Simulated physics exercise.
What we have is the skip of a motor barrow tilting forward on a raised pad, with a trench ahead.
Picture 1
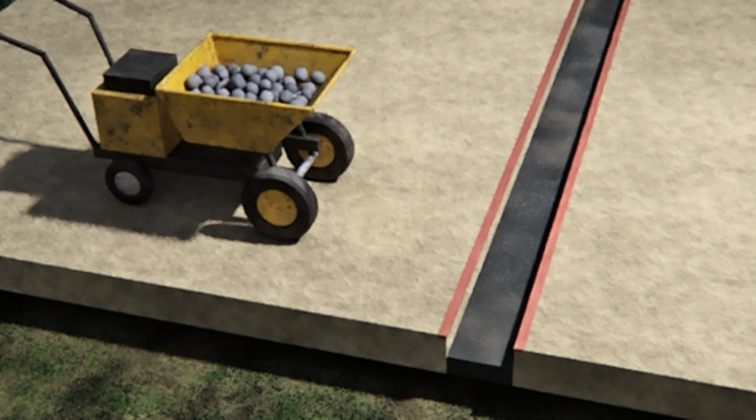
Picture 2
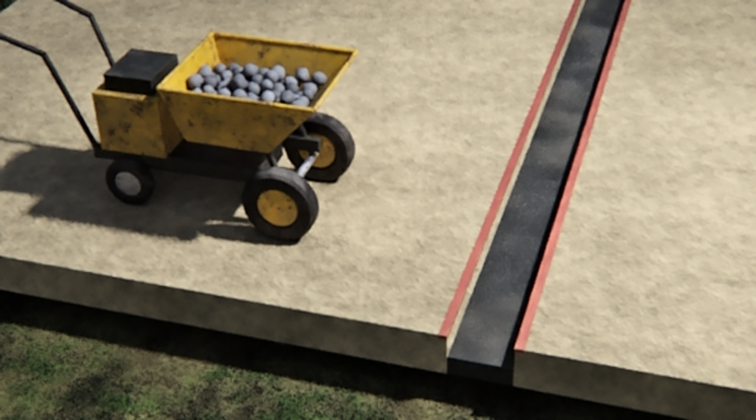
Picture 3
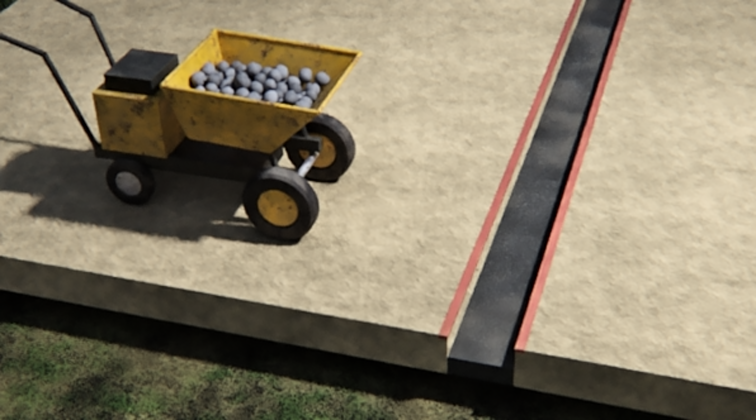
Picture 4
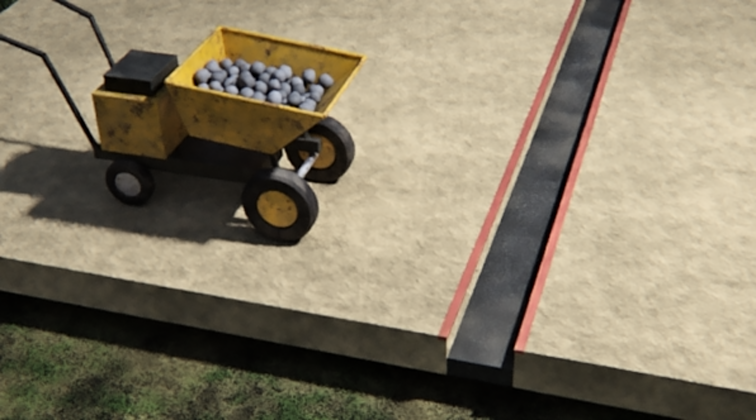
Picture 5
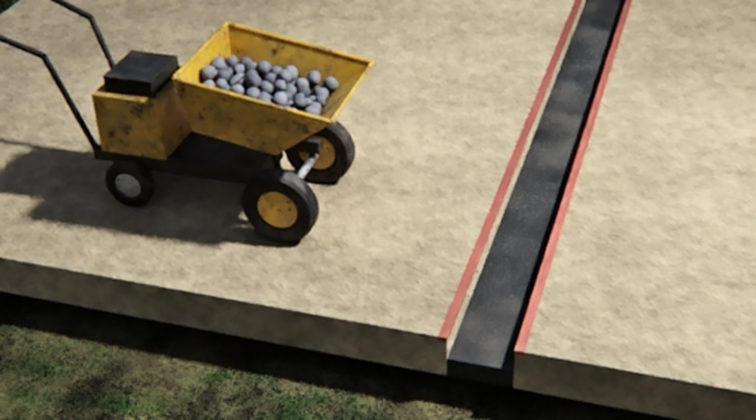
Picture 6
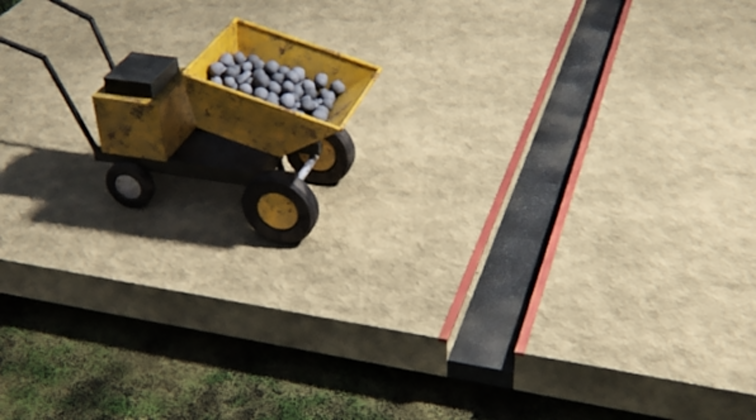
A yellow motor barrow full of round grey cobbles stood still on a raised pad, left of a dark trench edged in red, while its skip slowly tilted forward a little, carrying the stones with it.
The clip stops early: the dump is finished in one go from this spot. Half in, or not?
The trench takes only the smaller part.
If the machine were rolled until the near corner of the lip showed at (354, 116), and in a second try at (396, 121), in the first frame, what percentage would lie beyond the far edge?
Near 0 % and 20 %.
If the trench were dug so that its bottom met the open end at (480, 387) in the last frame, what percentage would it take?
About 30 per cent.
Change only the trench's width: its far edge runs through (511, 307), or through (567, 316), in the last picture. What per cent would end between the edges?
The first gives 30 %, the second 30 %.
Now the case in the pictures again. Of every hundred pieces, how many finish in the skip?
Some 10 per cent.
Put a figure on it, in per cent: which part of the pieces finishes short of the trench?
About 55 per cent.
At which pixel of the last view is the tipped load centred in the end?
At about (469, 227).
Soon after the last picture, skip tipped steeply; all in the skip.
A little later, skip tipped steeply; most in the skip; a small part short of the trench; a stray few falling.
Later still, skip tipped right over; a small part in the skip; about half short of the trench; about a quarter in or heaped over the trench.
At rest, skip tipped right over; a small part in the skip; about half short of the trench; about a third in or heaped over the trench; none beyond it.
